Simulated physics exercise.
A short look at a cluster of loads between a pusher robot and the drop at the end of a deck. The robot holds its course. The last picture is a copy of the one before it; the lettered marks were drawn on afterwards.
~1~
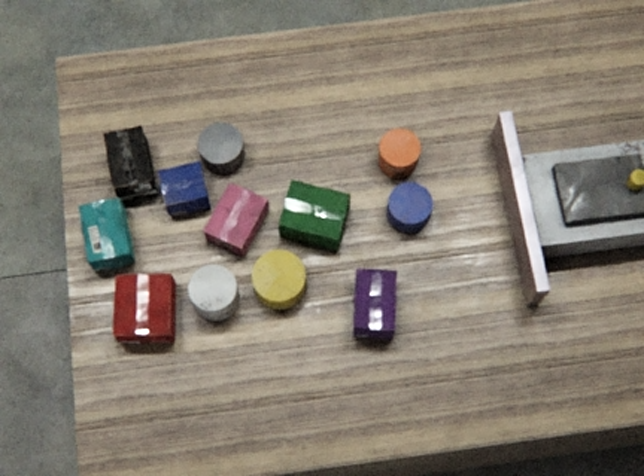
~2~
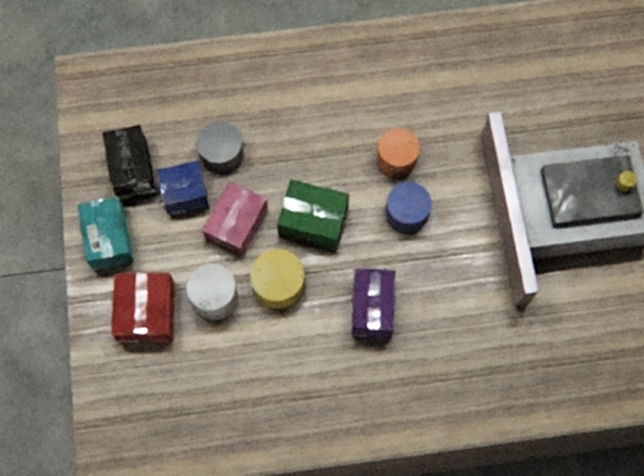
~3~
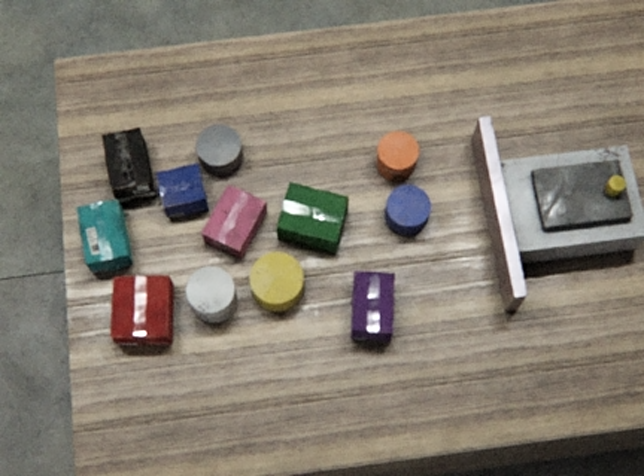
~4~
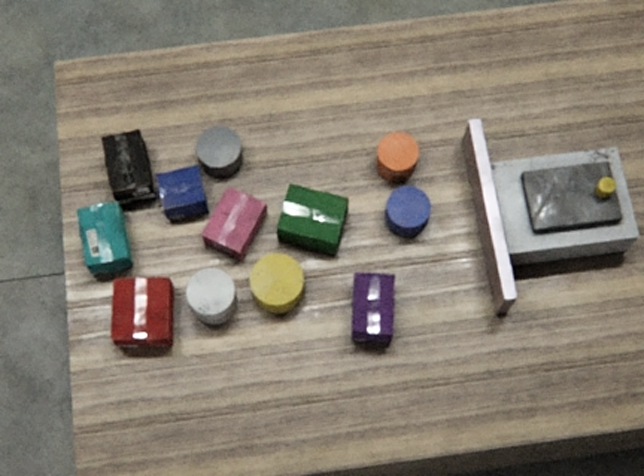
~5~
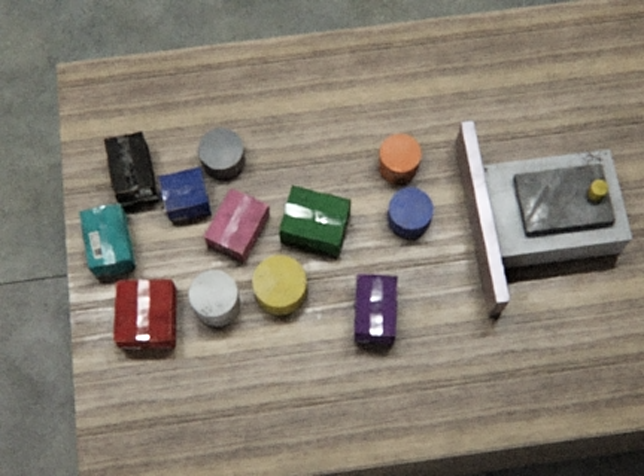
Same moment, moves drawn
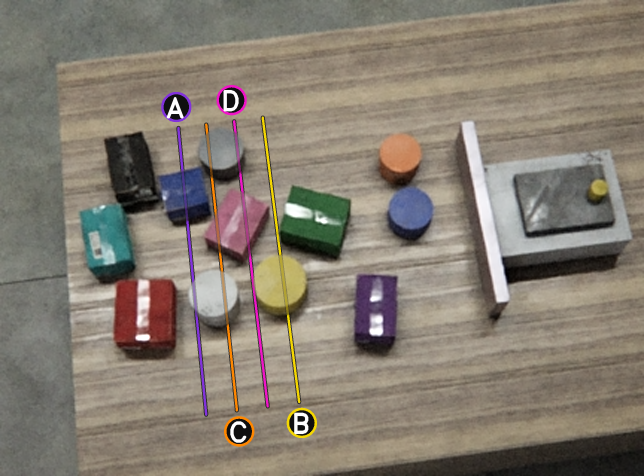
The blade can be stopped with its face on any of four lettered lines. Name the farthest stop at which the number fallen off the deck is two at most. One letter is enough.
No farther than A.
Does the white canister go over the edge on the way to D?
No.
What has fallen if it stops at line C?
It is the turquoise parcel.
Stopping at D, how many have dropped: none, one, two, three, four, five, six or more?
The count is none.
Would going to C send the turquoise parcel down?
Yes.
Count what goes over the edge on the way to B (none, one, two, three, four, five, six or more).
By then, none.
On the marked copy, A at (192, 264); B at (280, 253); C at (221, 260); D at (250, 257).
With A. Early on, robot (452, 213); purple box (363, 313); orange pail (339, 167).
Further on, robot (348, 226); turquoise parcel (94, 242); black parcel (111, 164).
At the end, robot (265, 237); turquoise parcel over the edge; pink parcel over the edge; two fallen.
As for the rest, B is within the limit but short; C is within the limit but short; D is within the limit but short.
